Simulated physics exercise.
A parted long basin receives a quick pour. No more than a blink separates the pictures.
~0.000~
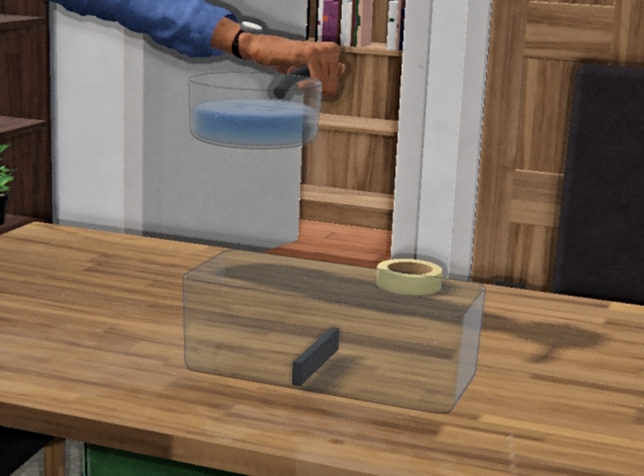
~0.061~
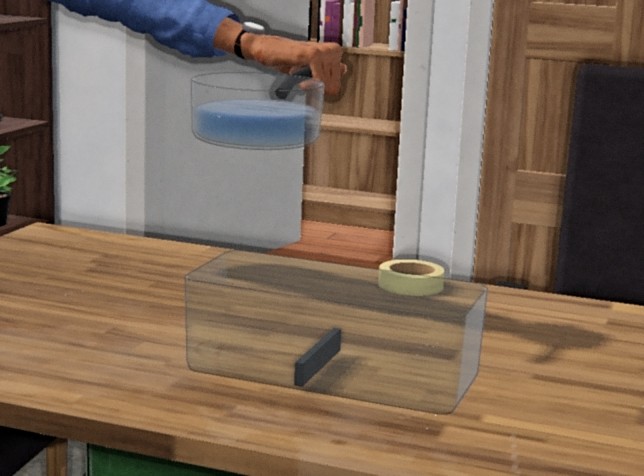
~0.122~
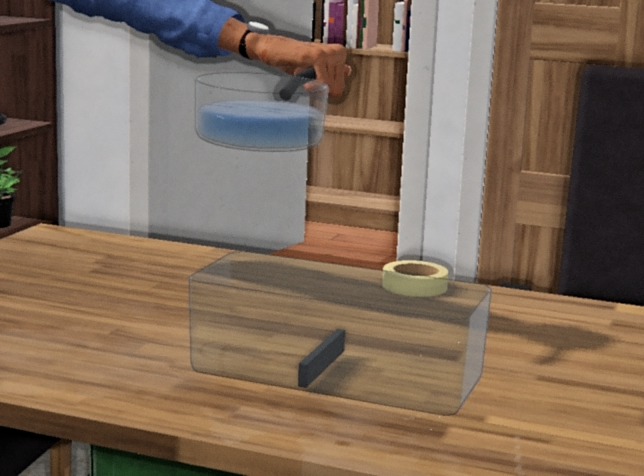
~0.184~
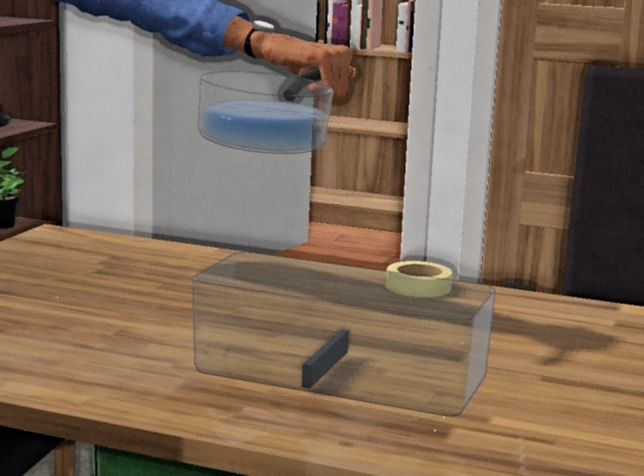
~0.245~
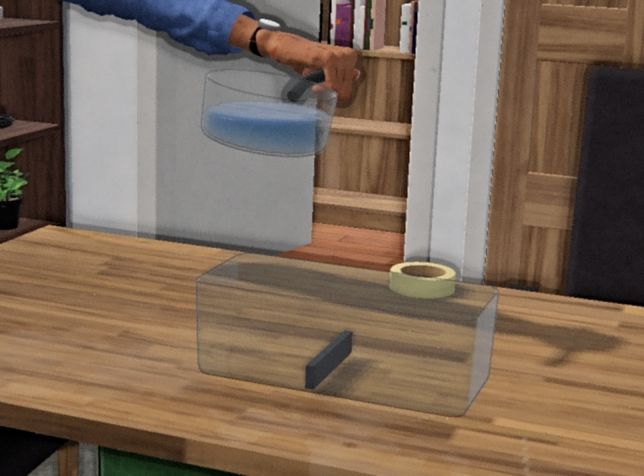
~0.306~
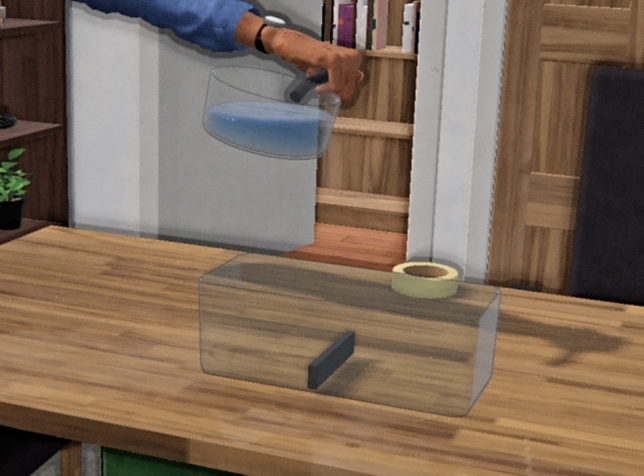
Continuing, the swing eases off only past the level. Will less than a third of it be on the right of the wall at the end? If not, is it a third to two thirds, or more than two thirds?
No, more than two thirds.
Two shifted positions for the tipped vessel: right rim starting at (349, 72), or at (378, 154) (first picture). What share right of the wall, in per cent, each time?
First place gives some 90 %, second place some 95 %.
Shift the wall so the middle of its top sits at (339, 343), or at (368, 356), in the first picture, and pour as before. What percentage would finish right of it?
With the first placement it is 65 %, with the second 30 %.
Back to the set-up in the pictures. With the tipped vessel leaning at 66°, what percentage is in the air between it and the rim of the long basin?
I'd put it at roughly 35 percent of it.
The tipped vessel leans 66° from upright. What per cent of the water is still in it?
About 55 %.
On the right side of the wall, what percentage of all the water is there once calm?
Near 75 %.
By 0.81 s the tilt is 66° and 57 per cent is still to pour, 0 is left of the wall and 6 right of it.
By 1.18 s the tilt is 104° and 7 per cent is still to pour, 8 is left of the wall and 71 right of it.
By 1.56 s the tilt is 116° and 0 per cent is still to pour, 21 is left of the wall and 77 right of it.
By 1.98 s the tilt is 116° and 0 per cent is still to pour, 22 is left of the wall and 77 right of it.
At rest 22 per cent lies left of the wall, 77 right of it and 1 outside.
